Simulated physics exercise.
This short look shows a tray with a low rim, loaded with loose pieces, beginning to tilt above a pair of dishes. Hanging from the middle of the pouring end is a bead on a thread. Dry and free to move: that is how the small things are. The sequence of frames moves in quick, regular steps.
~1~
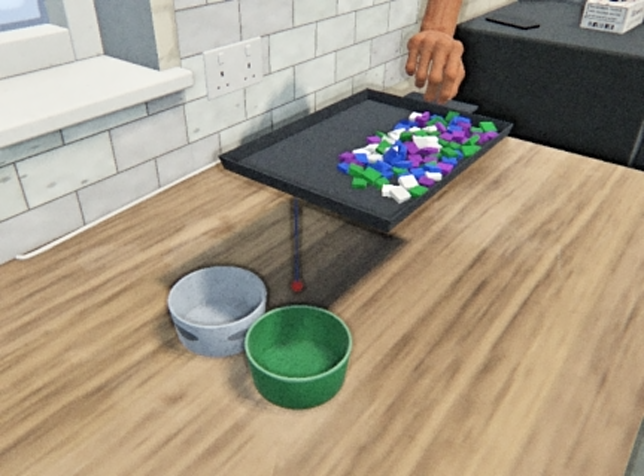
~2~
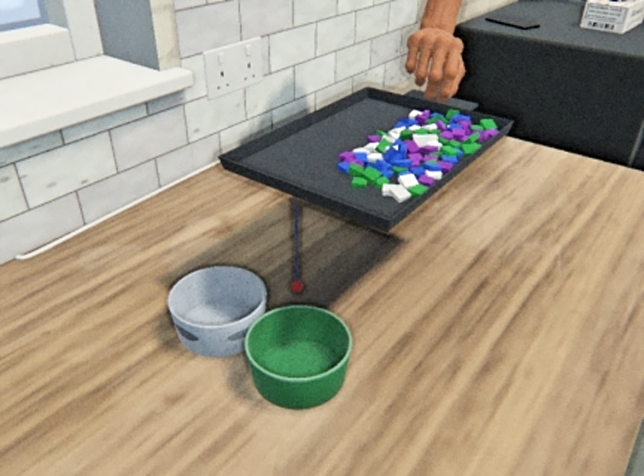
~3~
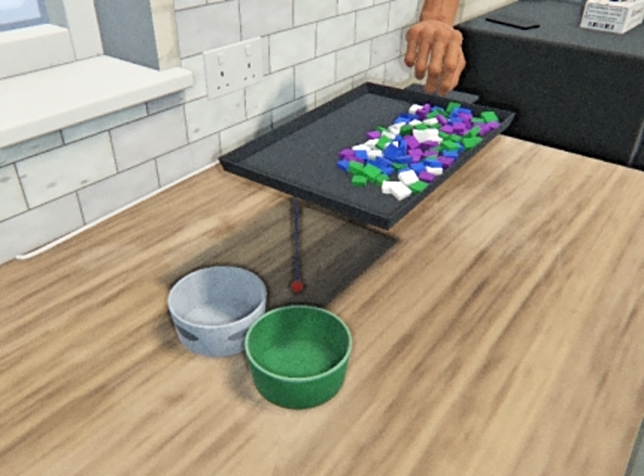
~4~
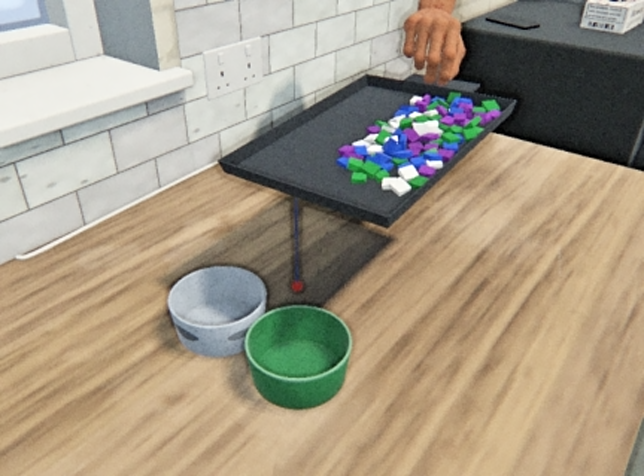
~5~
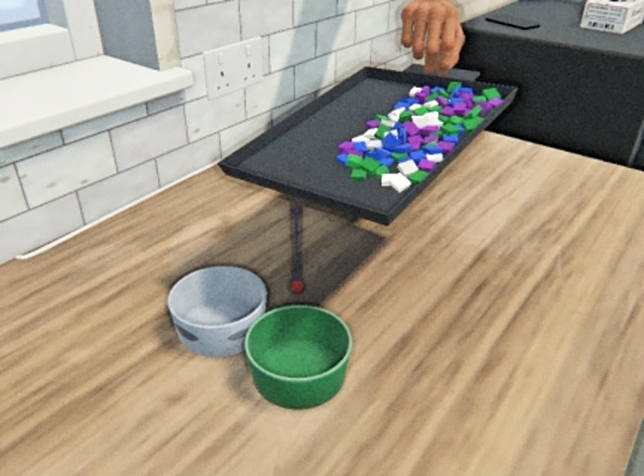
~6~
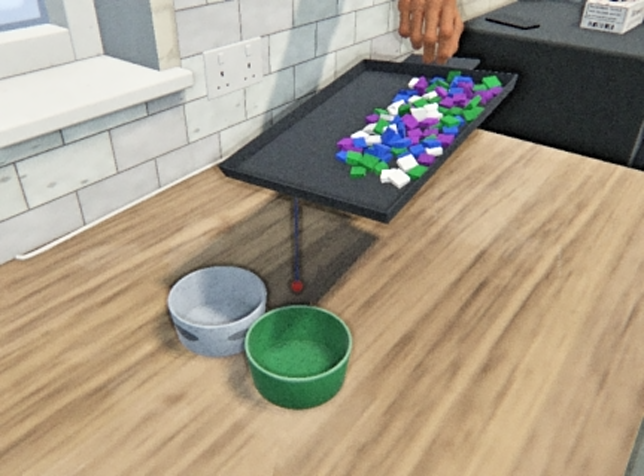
The clip opens on a dark tray of colourful mosaic tiles held level by a hand above a grey dish and a green dish, with a red bead hanging beneath. The hand then slowly raises the far end, leaving the tray slightly tilted with its near left corner lowest.
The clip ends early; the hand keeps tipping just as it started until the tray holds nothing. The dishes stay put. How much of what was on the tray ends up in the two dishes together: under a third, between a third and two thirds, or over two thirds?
The share caught is moderate, one third to two thirds.
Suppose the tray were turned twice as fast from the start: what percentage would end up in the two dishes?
About 60 %.
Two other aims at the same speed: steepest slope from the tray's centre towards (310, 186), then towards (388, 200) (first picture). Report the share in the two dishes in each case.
80 % and 10 %, roughly.
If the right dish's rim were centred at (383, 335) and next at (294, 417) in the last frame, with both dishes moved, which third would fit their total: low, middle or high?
Run 1 - below one third; run 2 - below one third.
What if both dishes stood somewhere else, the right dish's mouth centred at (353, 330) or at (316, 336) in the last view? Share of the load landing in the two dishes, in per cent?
40, then 60 %.
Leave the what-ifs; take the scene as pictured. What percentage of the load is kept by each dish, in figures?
Around 50 in a hundred in the left dish and around 0 in a hundred in the right dish.
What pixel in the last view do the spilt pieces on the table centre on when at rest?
Approximately (226, 281).
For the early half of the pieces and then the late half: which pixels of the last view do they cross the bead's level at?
First part (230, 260), rest (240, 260).
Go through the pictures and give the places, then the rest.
Corners of the pouring end near (224, 155) and (389, 217), level; middle of the load near (420, 144), mosaic tiles; left dish near (184, 334); right dish near (264, 385); bead on its thread near (297, 286), in the first picture.
Corners of the pouring end near (223, 156) and (389, 217), level; middle of the load near (420, 142), in the second picture.
Corners of the pouring end near (223, 157) and (388, 215), tipped barely, lowest at the left corner; middle of the load near (421, 137), in the third picture.
Corners of the pouring end near (223, 160) and (387, 213), tipped a little, lowest at the left corner; middle of the load near (421, 130), in the fourth picture.
Corners of the pouring end near (223, 162) and (387, 211), tipped a little, lowest at the left corner; middle of the load near (420, 123), in the fifth picture.
Corners of the pouring end near (222, 164) and (386, 209), tipped a little, lowest at the left corner; middle of the load near (420, 115); left dish near (184, 334); right dish near (264, 385), in the sixth picture.
Shortly afterwards, tray tipped steeply; the bulk on the tray; a little in the left dish; only a few outside both; a little in the air.
Next, tray tipped right over; near a third on the tray; near a quarter in the left dish; a little outside both; near a quarter in the air.
Some moments later, tray tipped past a quarter turn; a little in the right dish; near half in the left dish; near half outside both.
In the end, tray tipped past a quarter turn; a little in the right dish; near half in the left dish; near half outside both.
